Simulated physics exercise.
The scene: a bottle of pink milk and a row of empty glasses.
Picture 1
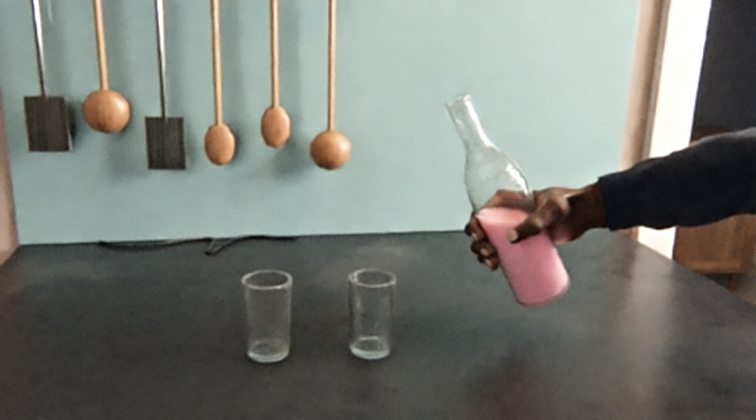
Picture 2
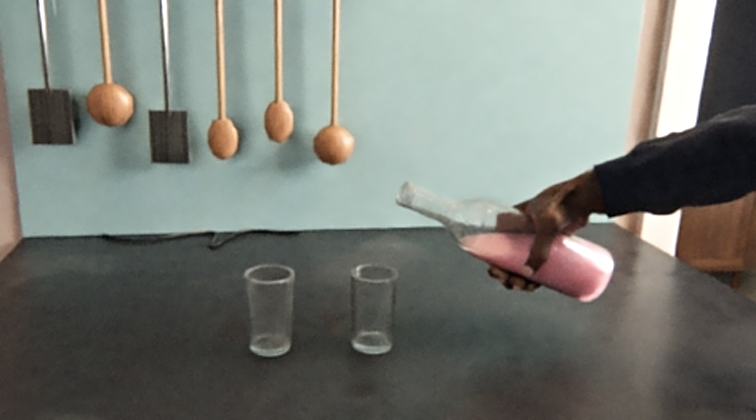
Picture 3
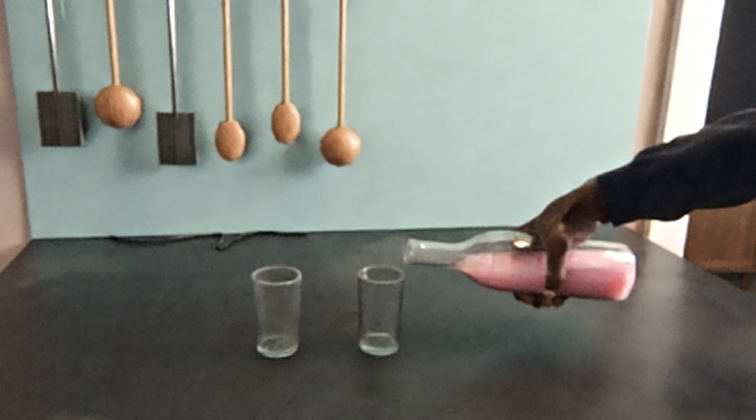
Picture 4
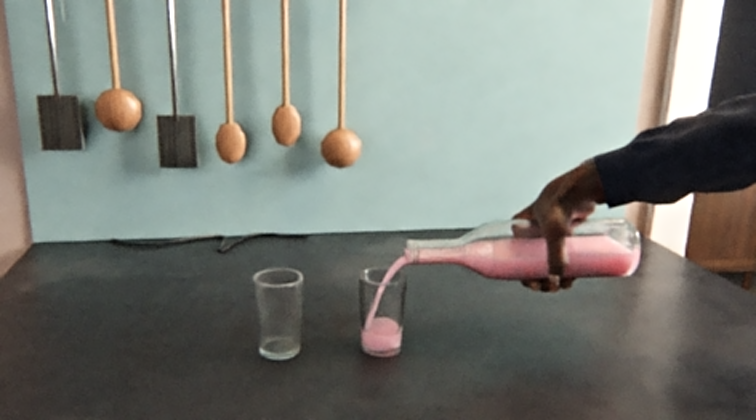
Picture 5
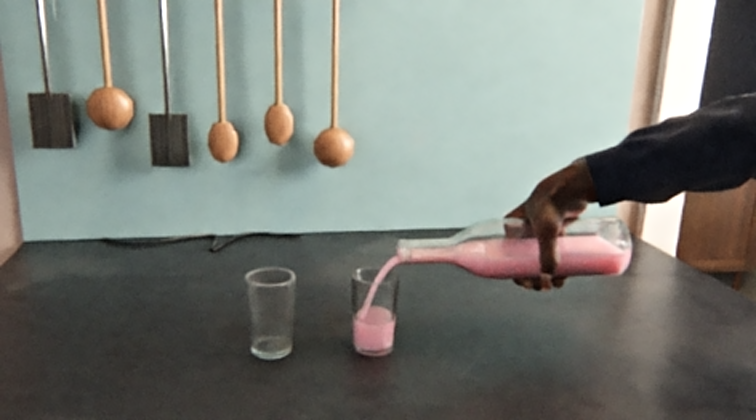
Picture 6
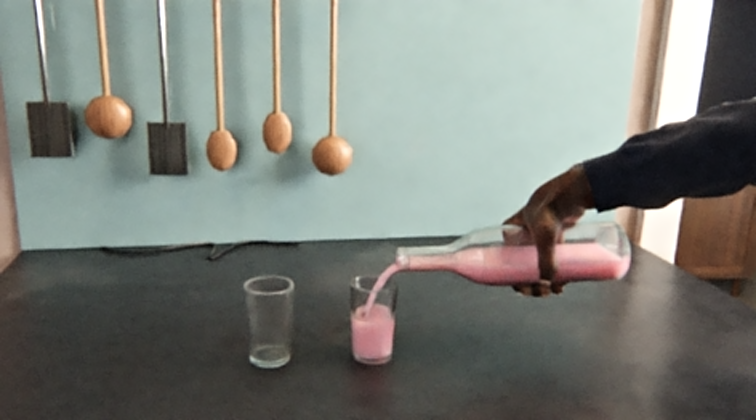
The video shows a hand lifting a bottle of pink milk beside two empty glasses on a dark countertop, tilting it leftward until it lies level, then pouring a stream into the right glass, which fills to about half.
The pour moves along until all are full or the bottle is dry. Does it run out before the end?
The pink milk goes round.
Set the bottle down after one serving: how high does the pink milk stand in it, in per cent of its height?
About 25 per cent.
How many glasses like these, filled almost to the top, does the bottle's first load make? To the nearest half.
Roughly 3.0 servings.
Soon after, the first is about three quarters full.
Later, the first is done and the bottle has about two thirds of its load.
In the end, both are full and about a third of the pink milk is over.
